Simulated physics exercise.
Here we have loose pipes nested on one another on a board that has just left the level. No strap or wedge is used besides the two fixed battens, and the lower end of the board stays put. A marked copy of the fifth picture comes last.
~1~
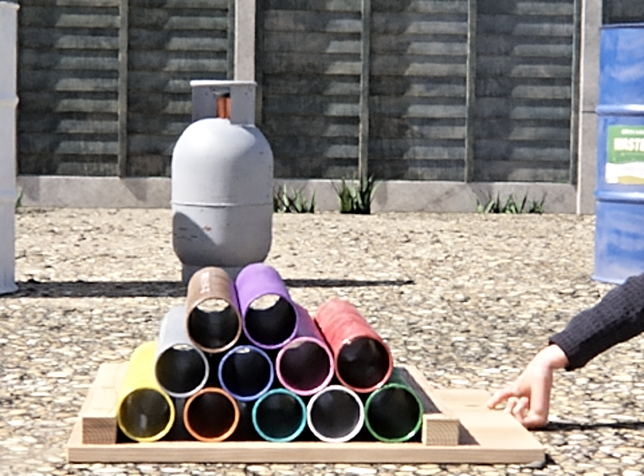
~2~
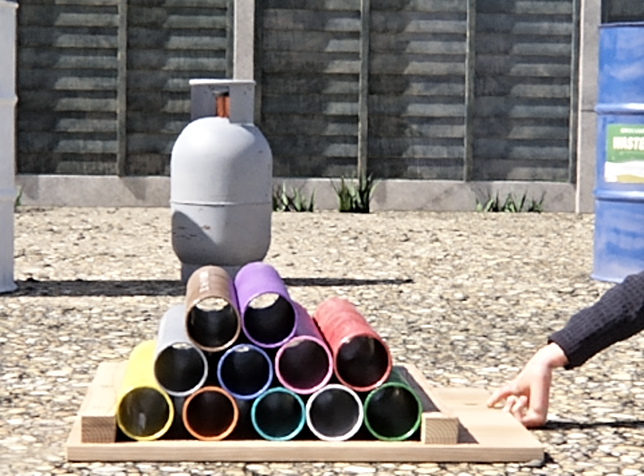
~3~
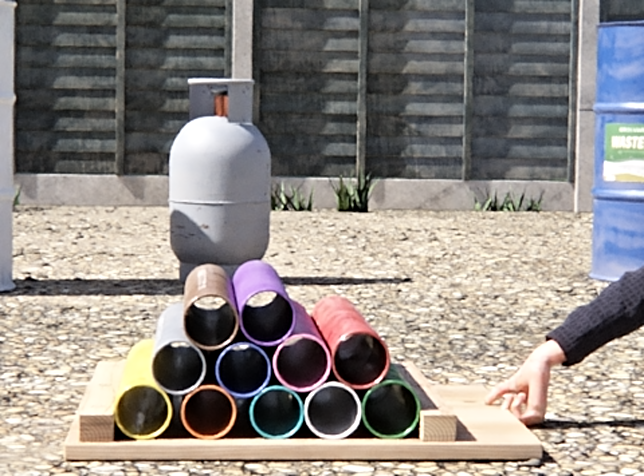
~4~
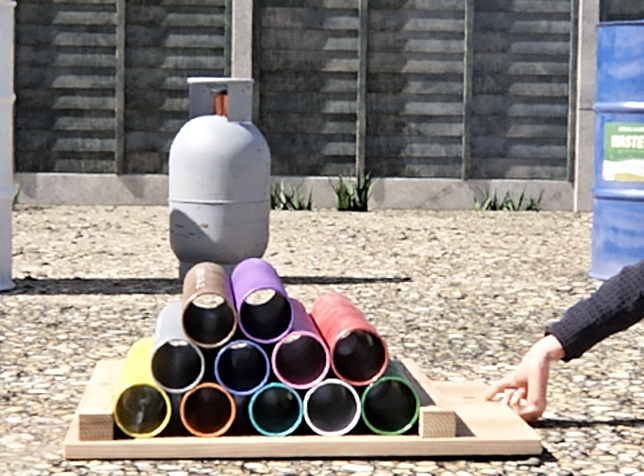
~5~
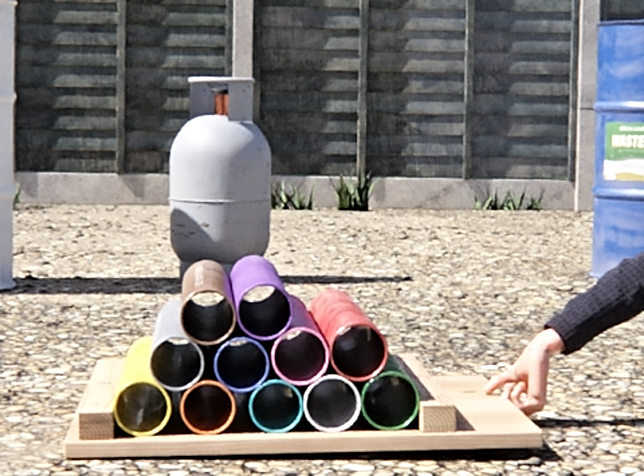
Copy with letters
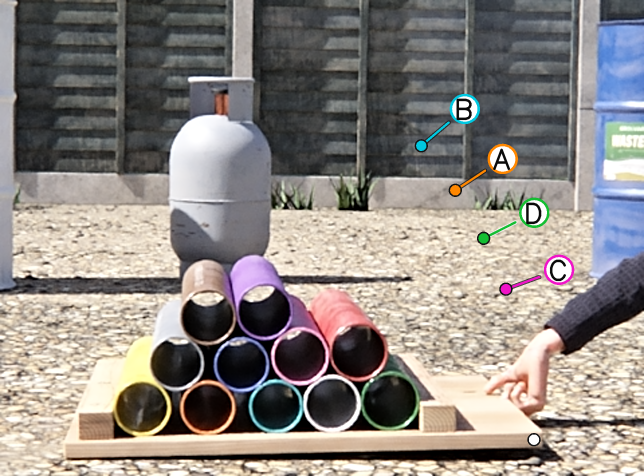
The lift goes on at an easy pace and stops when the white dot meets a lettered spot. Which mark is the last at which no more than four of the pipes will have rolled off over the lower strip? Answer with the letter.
Raise it to C.
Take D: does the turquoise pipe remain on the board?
The turquoise pipe: Yes.
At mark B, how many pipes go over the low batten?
The count is six.
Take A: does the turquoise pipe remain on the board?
Yes, with A.
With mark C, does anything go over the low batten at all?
Yes, at C.
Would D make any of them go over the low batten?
Yes, at D.
On the marked copy, A at (455, 190); B at (422, 146); C at (506, 289); D at (483, 238); the white dot at (534, 440).
Taking C. A third of the way, board at 14°.
Two thirds of the way, board at 21°.
When it is over, board at 21°, two over the low batten (grey, brown).
As for the rest, A six over the low batten; B six over the low batten; D six over the low batten.
